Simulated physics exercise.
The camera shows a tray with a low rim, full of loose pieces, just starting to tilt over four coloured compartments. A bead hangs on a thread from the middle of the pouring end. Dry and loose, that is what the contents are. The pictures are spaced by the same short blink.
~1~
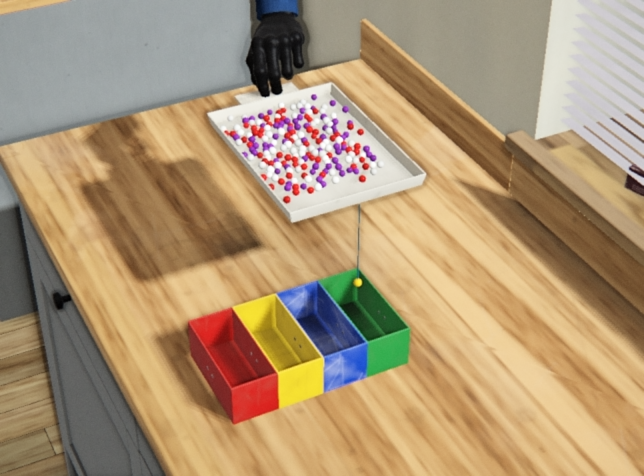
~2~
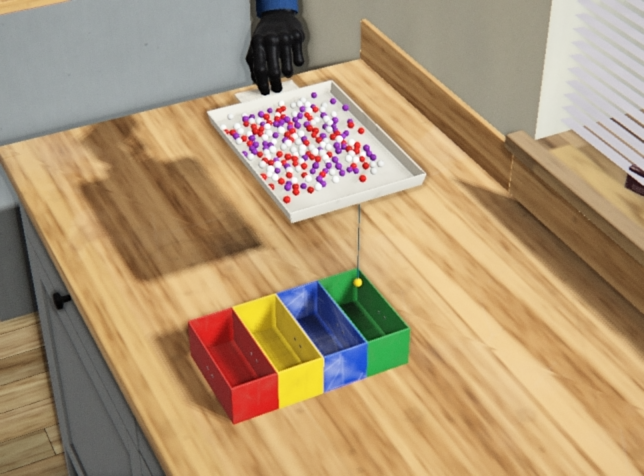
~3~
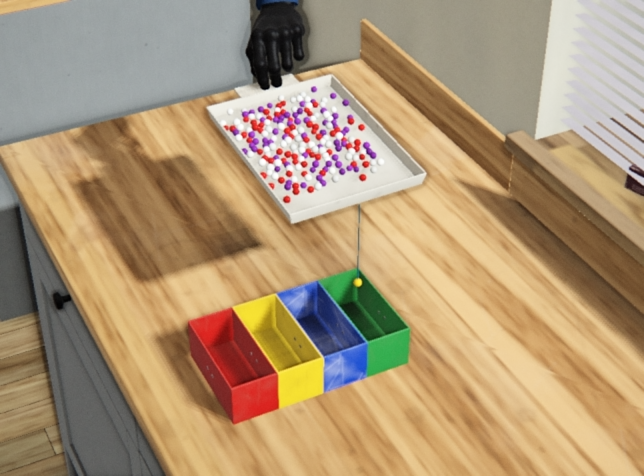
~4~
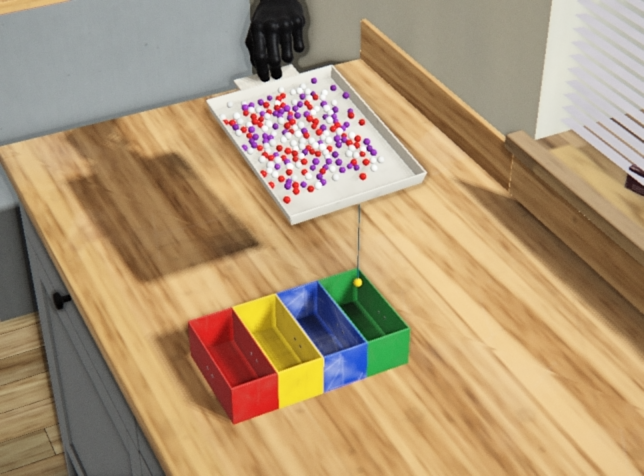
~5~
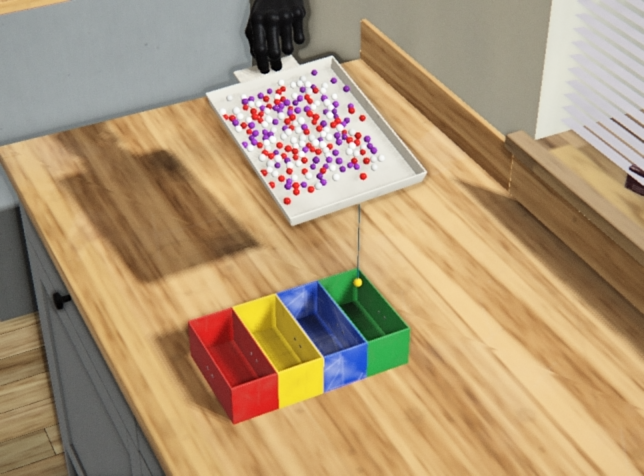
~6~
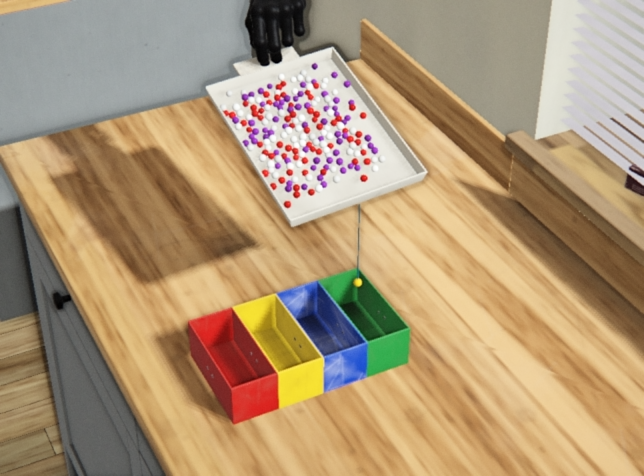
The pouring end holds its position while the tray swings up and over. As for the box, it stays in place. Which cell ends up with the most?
The blue cell.
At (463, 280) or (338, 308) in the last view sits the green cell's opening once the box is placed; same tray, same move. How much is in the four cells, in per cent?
Roughly 40 per cent, and 90 per cent.
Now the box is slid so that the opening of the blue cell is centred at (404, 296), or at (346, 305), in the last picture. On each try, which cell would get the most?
The cell in red, then the cell in yellow.
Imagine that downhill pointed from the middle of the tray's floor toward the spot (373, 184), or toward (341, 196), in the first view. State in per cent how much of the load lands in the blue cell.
The first try would leave around 0 per cent there, the second around 50 per cent.
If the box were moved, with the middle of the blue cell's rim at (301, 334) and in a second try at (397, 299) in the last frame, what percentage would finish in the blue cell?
The first try gives 60 per cent, the second 0 per cent.
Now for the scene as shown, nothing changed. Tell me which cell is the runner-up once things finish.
After the leader, it is that yellow cell.
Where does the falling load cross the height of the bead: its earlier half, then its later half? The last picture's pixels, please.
Earlier half at (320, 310), later half at (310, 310).
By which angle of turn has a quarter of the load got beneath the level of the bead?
Roughly 75°.
Shortly afterwards, tray tipped steeply; the bulk on the tray; only a few in the yellow cell; only a few in the blue cell; only a few in the green cell; a little falling or outside the box.
Next, tray tipped right over; a little on the tray; near half in the blue cell; near a quarter in the yellow cell; a little in the green cell; only a few in the red cell; a little falling or outside the box.
Some moments later, tray tipped past a quarter turn; near half in the blue cell; near a third in the yellow cell; a little in the green cell; only a few in the red cell; a little falling or outside the box.
In the end, tray tipped past a quarter turn; near half in the blue cell; near a third in the yellow cell; a little in the green cell; only a few in the red cell; a little outside the box.
